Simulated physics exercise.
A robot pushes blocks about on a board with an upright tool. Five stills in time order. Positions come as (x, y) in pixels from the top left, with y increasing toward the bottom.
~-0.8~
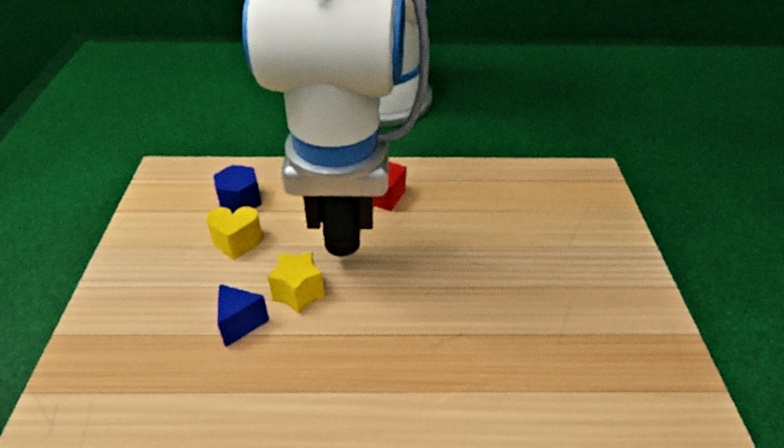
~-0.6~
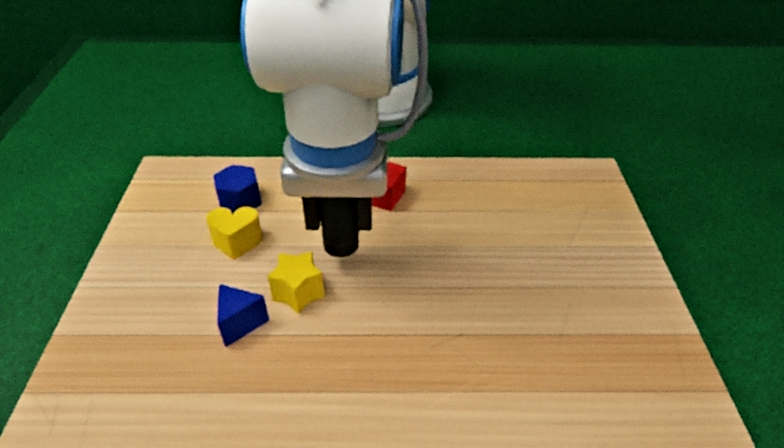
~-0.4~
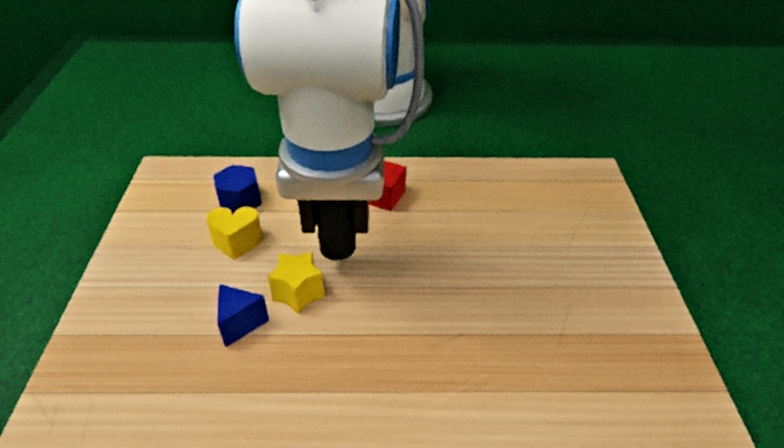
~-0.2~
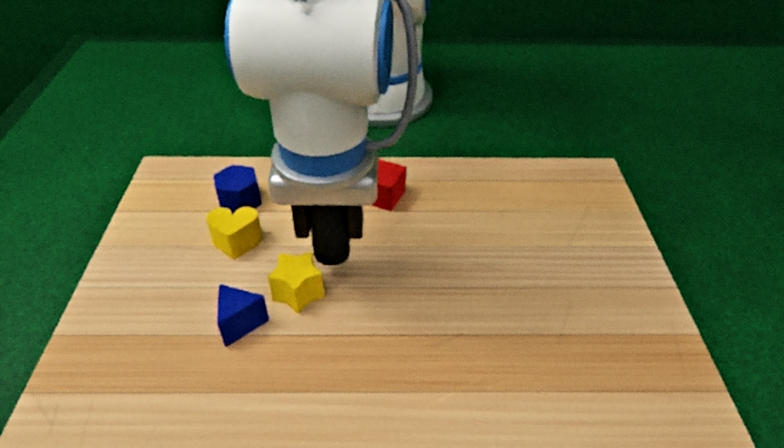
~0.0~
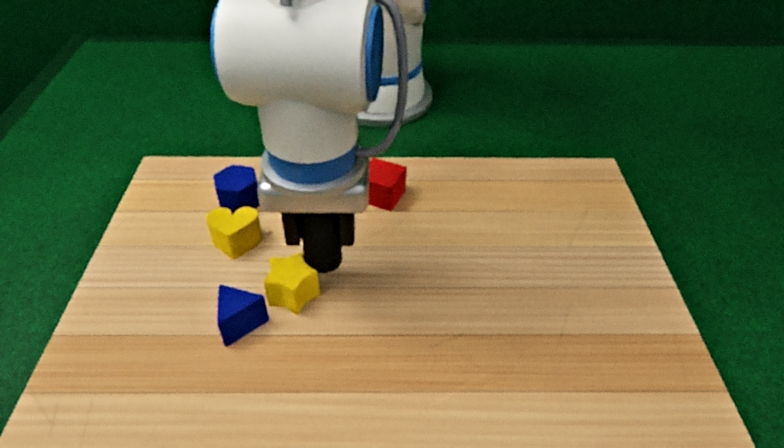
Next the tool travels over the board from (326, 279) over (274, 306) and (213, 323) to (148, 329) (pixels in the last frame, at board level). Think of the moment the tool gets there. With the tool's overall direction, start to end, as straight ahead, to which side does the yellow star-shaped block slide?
It goes toward the left-hand side.
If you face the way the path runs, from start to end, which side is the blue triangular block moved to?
Towards the left-hand side.
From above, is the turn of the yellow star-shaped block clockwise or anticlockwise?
The block turns counter-clockwise.
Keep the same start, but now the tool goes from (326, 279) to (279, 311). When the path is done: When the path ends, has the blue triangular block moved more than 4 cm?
Going by the path, no.
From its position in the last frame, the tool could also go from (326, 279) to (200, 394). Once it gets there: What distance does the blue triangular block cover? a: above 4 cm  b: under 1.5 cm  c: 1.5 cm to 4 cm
I choose a.
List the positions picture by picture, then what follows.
Tool tip at (342, 245); block tops, yellow heart block at (231, 218); blue triangular block at (234, 300); yellow star-shaped block at (295, 268), in the first picture.
Tool at (341, 246); blocks unchanged, in the second picture.
Tool at (338, 249); blocks unchanged, in the third picture.
Tool at (332, 254); blocks unchanged, in the fourth picture.
Tool at (324, 261); yellow heart block at (231, 218); blue triangular block at (234, 300); yellow star-shaped block at (289, 269), in the fifth picture.
On the path given first. One third of the way, tool at (270, 288); blue triangular block at (199, 323); yellow star-shaped block at (230, 296).
Two thirds of the way, tool at (206, 306); blue triangular block at (151, 355); yellow star-shaped block at (163, 318).
At the end, tool at (140, 312); yellow heart block in place; blue triangular block at (132, 370), turned 25° anticlockwise; yellow star-shaped block at (113, 338), turned 40° anticlockwise.
